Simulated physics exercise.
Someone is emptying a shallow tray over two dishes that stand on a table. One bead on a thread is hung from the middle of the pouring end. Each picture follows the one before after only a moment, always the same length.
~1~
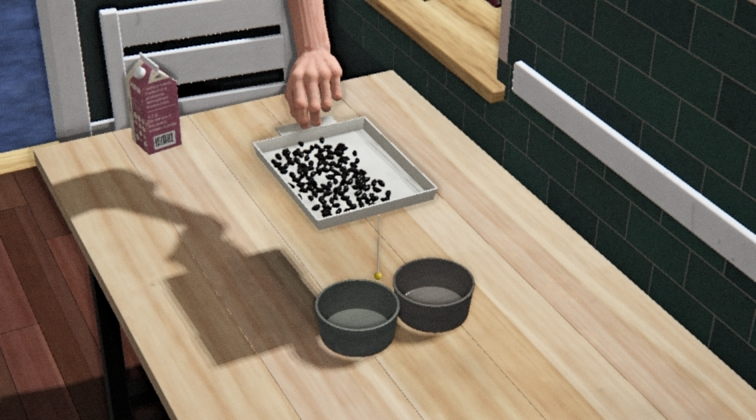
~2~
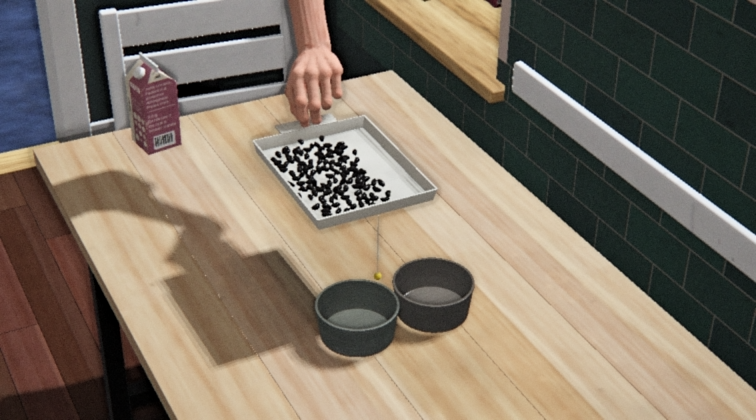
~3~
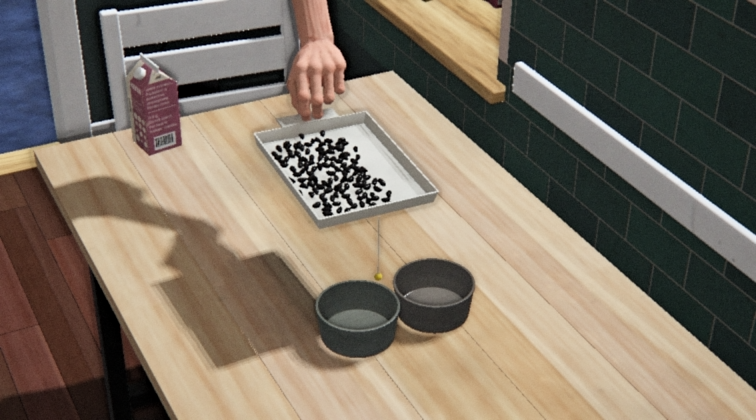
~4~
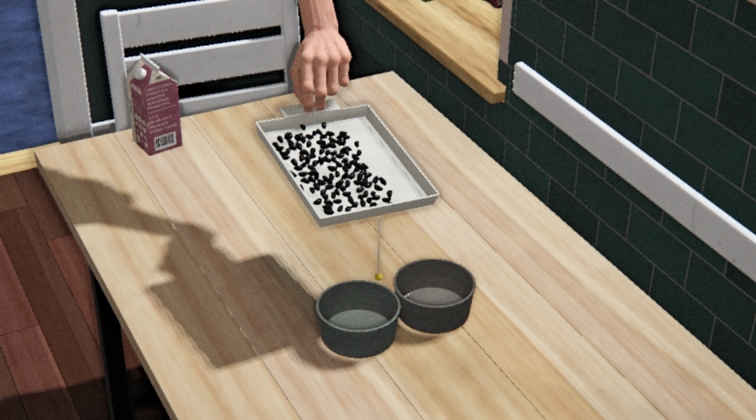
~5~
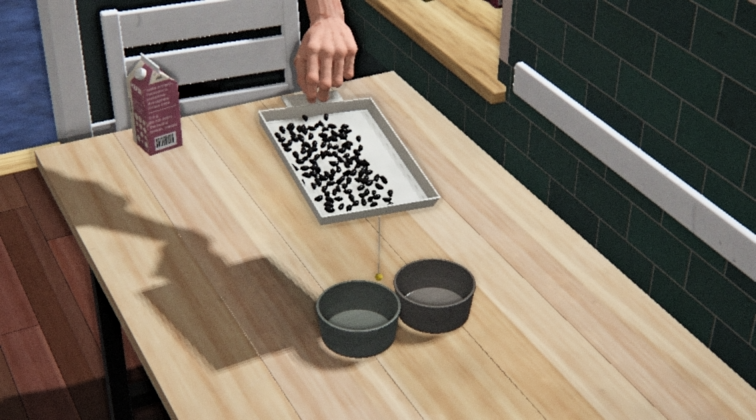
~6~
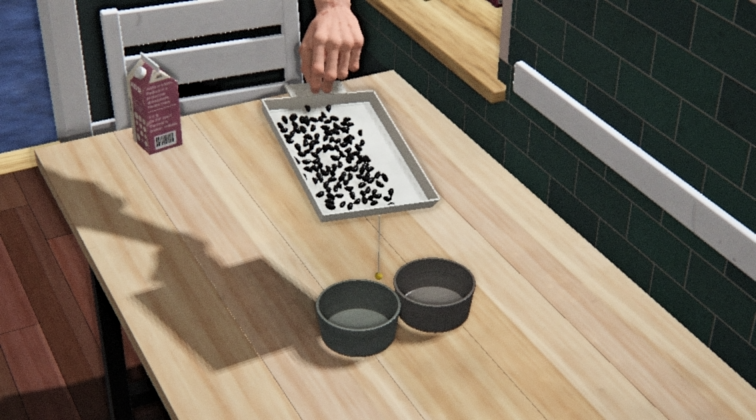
A hand slowly raising the back of a shallow tray of black beans on a wooden table beside two dark dishes.
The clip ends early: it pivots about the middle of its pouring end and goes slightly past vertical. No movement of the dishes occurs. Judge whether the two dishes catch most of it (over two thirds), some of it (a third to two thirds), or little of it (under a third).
They catch most of it.
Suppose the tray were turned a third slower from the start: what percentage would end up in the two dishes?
I'd expect close to 90 per cent.
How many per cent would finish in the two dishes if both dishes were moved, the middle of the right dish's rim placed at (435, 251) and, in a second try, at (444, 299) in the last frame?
I'd expect some 40 percent, and then some 40 percent.
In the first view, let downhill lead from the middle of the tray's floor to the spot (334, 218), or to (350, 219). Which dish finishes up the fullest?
The first try favours the leftmost dish, the second the leftmost dish.
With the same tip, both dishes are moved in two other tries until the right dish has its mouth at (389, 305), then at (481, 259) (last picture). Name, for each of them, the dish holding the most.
Try one: The dish on the right-hand side; try two: The dish on the left-hand side.
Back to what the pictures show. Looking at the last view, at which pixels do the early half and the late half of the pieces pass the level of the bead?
Around (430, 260), followed by around (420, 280).
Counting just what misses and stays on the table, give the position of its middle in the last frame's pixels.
Roughly at (435, 347).
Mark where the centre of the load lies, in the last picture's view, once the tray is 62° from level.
I'd mark the middle close to (398, 183).
Soon, tray tipped steeply; nearly all on the tray; a stray few in the air.
A while on, tray tipped right over; most on the tray; about a quarter in the right dish; a stray few outside both; a stray few in the air.
Towards the end, tray tipped past a quarter turn; a stray few in the left dish; most in the right dish; about a quarter outside both.
Finally, tray tipped past a quarter turn; a stray few in the left dish; most in the right dish; about a quarter outside both.
